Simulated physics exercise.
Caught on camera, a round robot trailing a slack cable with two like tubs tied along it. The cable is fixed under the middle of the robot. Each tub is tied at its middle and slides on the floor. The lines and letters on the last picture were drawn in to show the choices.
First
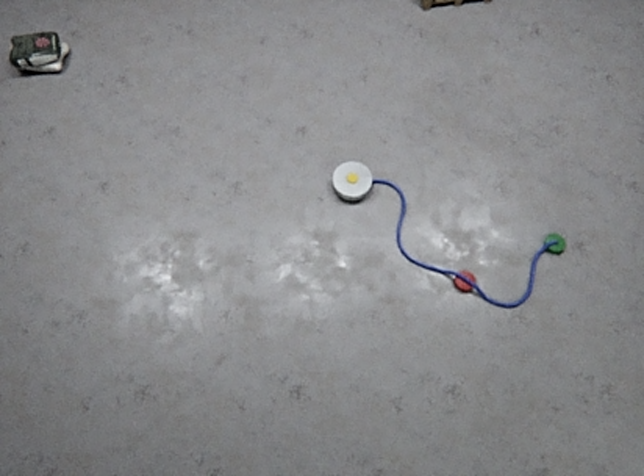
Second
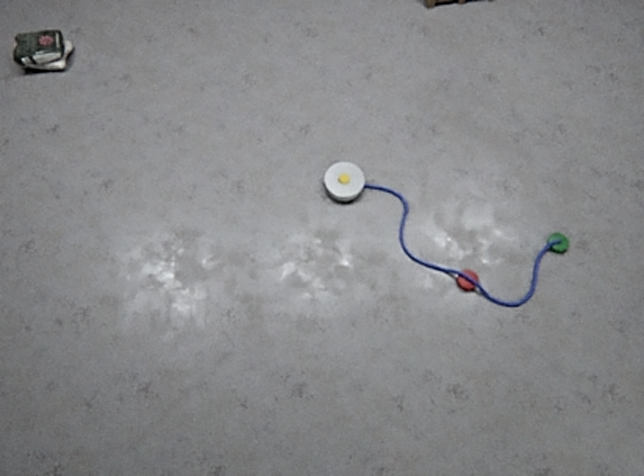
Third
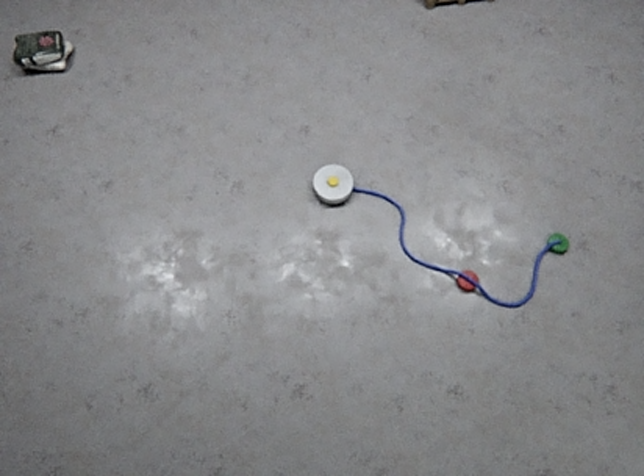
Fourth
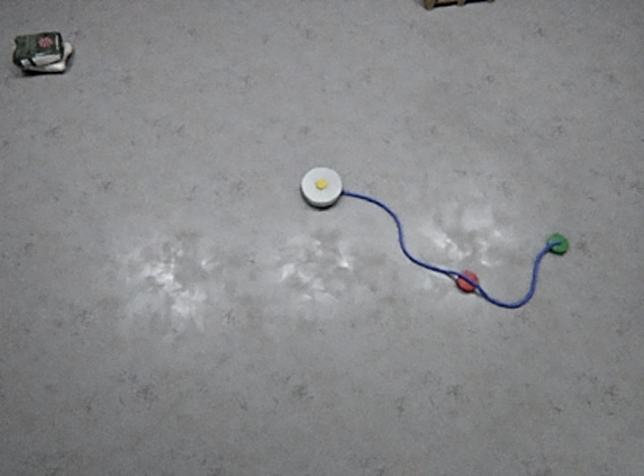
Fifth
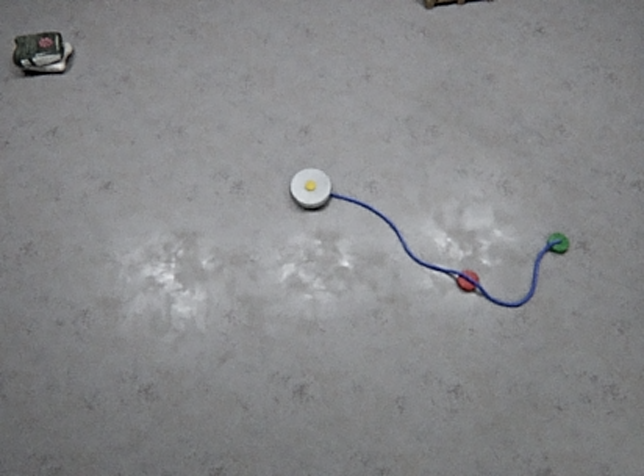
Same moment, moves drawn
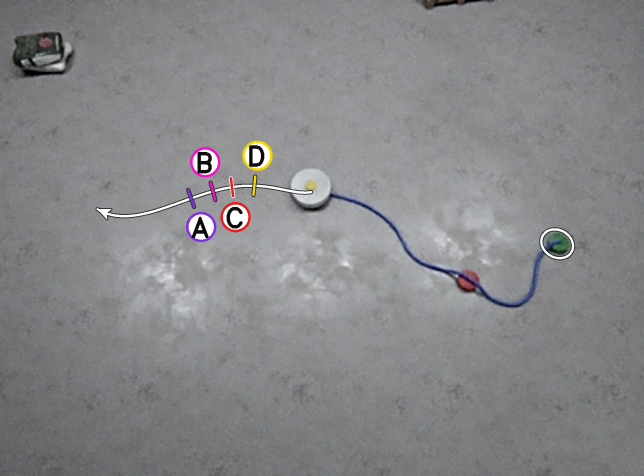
On a grey, speckled floor, a round white robot trailing a curving blue cable moves a short way left and slightly down, drawing out the nearby slack, while the red and green tubs tied along the cable stay almost still.
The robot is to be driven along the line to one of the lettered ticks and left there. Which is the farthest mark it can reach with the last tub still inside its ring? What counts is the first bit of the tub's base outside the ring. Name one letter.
No farther than D.
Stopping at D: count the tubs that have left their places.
One.
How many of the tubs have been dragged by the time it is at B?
By then, two.
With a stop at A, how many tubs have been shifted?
By then, two.
On the marked copy, A at (191, 198); B at (213, 191); C at (232, 187); D at (254, 186); the ring at (557, 244); the route from (311, 192) via (204, 194) to (98, 209).
With D. Early on, robot (290, 188); green tub (558, 242); red tub (459, 274).
Further on, robot (271, 184); green tub (558, 242); red tub (440, 265).
At the end, robot (254, 182); green tub (558, 242); red tub (424, 256); the ringed tub at the far end is still in its ring.
As for the rest, A drags the last tub to (510, 241); B drags the last tub to (530, 243); C drags the last tub to (546, 243).
